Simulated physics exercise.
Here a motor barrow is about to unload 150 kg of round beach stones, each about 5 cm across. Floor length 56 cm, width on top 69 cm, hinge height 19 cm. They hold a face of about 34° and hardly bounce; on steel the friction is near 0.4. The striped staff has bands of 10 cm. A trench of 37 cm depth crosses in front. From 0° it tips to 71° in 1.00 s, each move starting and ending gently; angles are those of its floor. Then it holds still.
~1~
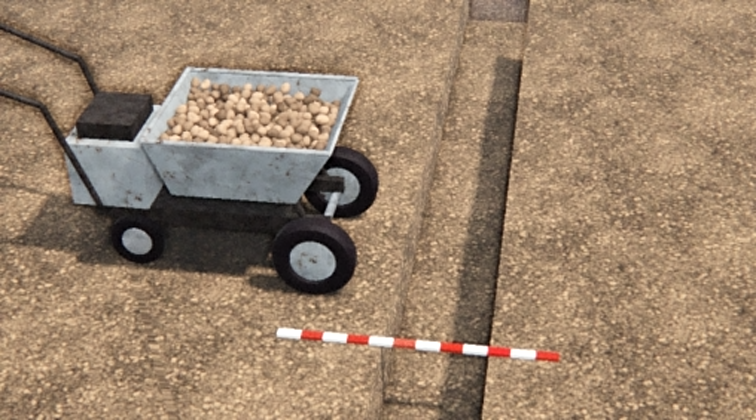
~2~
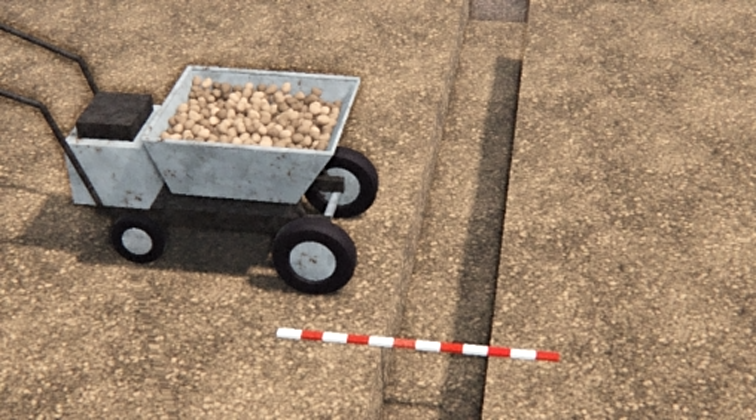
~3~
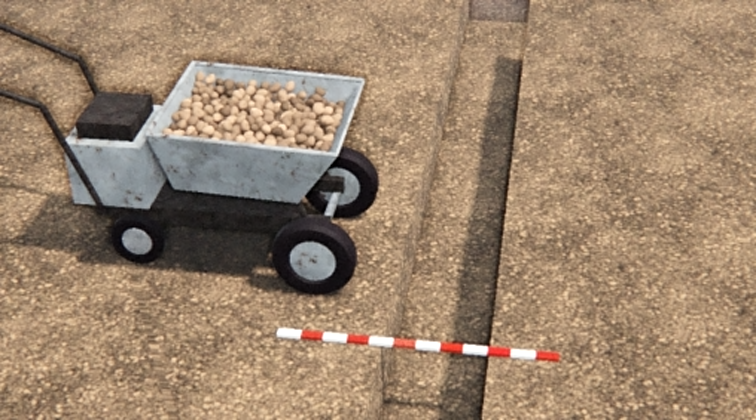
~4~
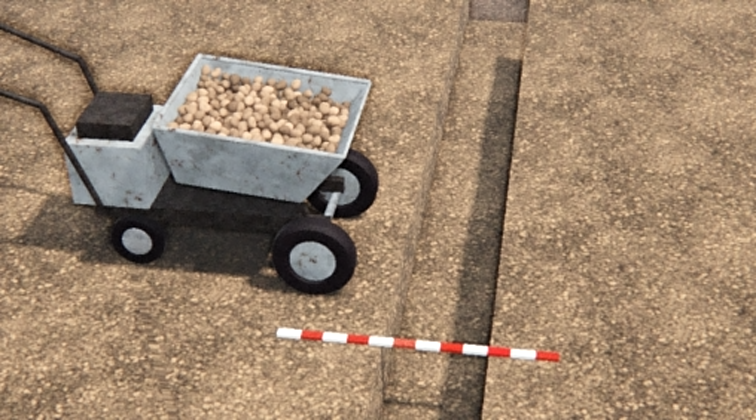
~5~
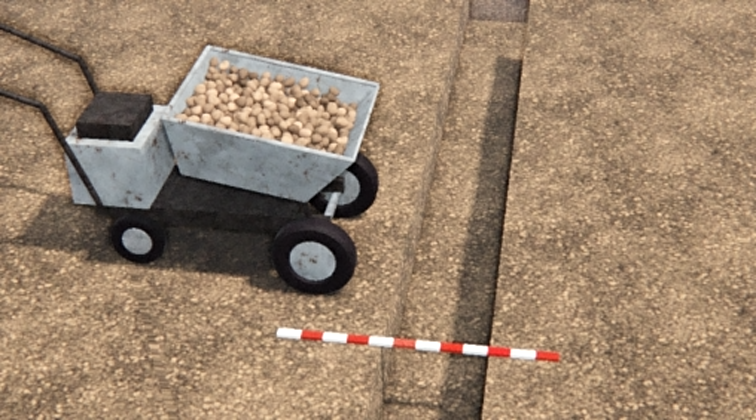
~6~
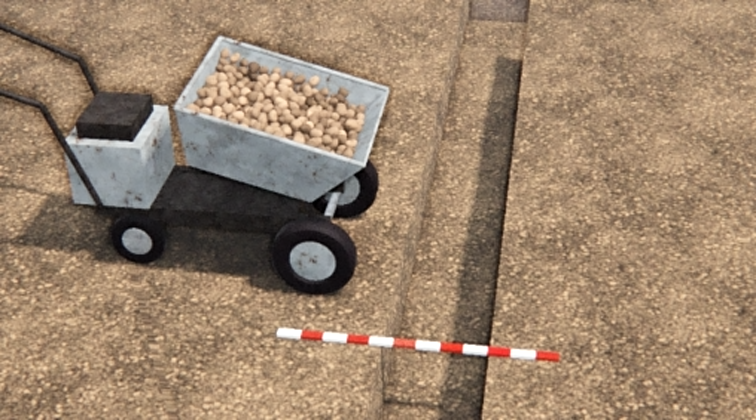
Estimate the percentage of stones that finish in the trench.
About 59 per cent.
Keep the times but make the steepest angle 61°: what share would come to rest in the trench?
Then about 45 per cent.
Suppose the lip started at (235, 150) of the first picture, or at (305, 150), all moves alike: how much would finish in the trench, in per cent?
First some 85, then 80 per cent.
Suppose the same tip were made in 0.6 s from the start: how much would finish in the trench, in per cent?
In that case some 40 per cent.
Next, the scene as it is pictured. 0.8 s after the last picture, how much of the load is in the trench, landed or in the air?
About 20 per cent by then.
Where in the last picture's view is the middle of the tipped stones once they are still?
Their middle is at about (490, 307).
Then, 0.4 s after the last picture the floor is at 60°, 100 % in the skip; the foremost stones are at (437, 206).
Then, 0.8 s after the last picture the floor is at 71°, 61 % in the skip, 19 % in the trench, 19 % past the trench; the foremost stones are at (549, 290).
Then, 1.2 s after the last picture the floor is at 71°, 27 % in the skip, 32 % in the trench, 41 % past the trench; the foremost stones are at (702, 265).
Then, 3.1 s after the last picture the floor is at 71°, 0 % in the skip, 59 % in the trench, 41 % past the trench; the foremost stones are past the picture's edge.
